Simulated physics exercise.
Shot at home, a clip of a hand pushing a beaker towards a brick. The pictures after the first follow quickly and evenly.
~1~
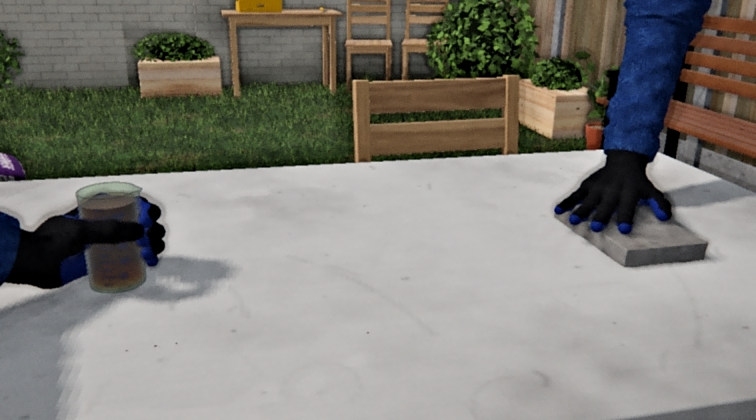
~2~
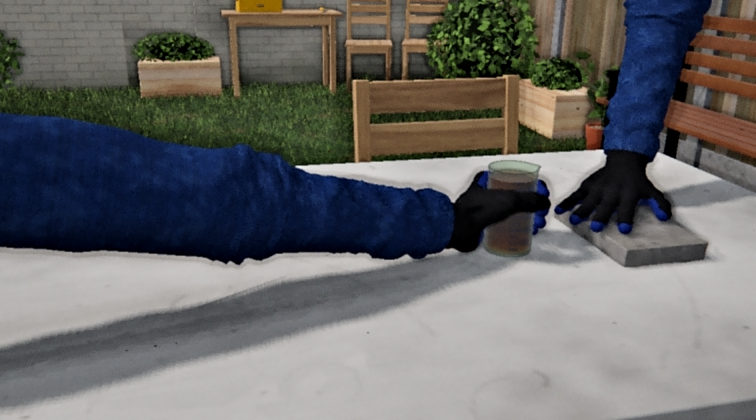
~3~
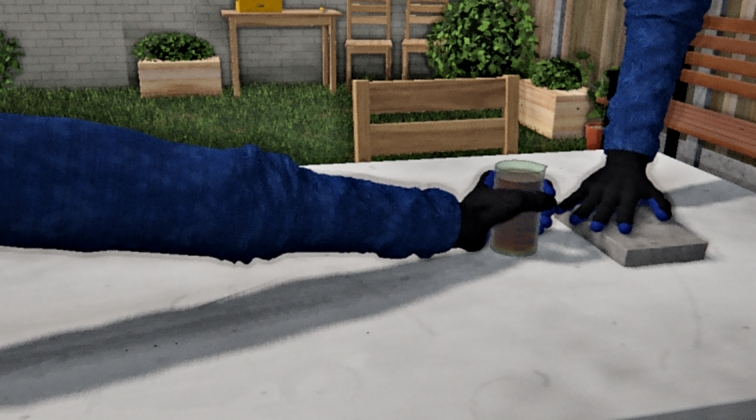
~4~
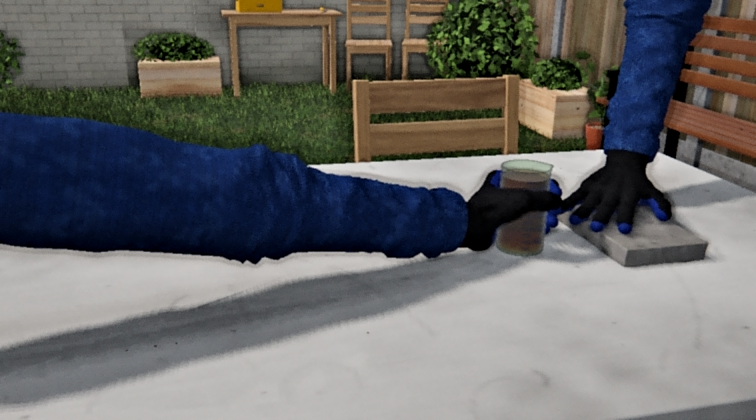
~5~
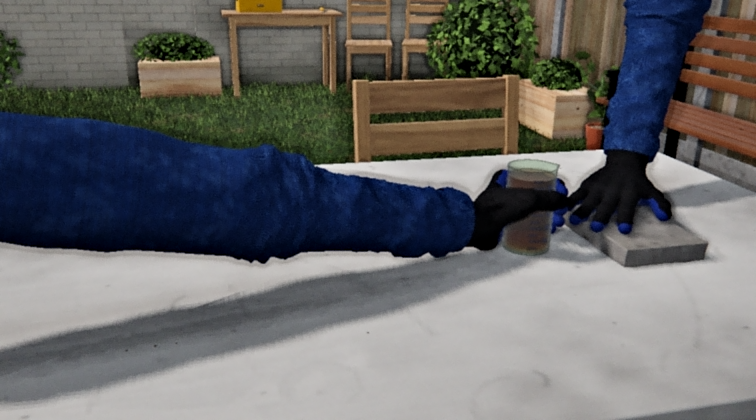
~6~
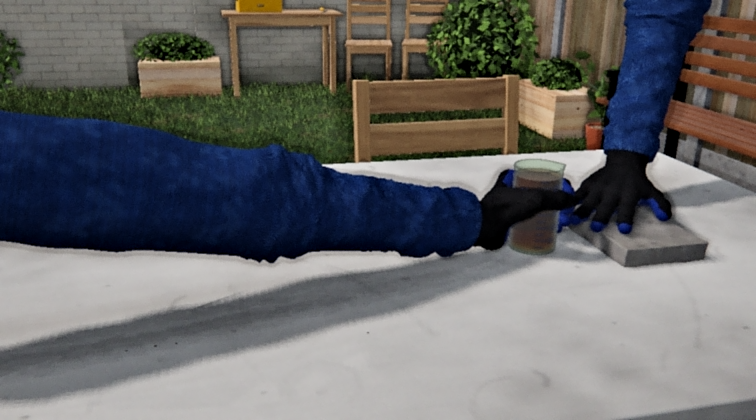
A blue-sleeved arm in a black and blue glove grips a beaker nearly full of brownish liquid on a pale tabletop, seen from a fixed, slightly raised view in a backyard. A second gloved hand presses on a grey brick at right, with wooden furniture, planters and grass behind. The first hand pushes the beaker rightward from the left, then edges it slowly closer to the still brick.
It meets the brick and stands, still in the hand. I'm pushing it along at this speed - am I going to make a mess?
No, it holds.
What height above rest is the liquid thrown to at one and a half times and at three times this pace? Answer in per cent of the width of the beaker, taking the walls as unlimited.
It climbs to 20 per cent first and to 35 per cent second.
Soon after, the beaker meets the brick.
Later, the iced tea surges up the wall; the wave climbs under half way to the rim.
In the end, the beaker stands at the brick; nothing has left it.
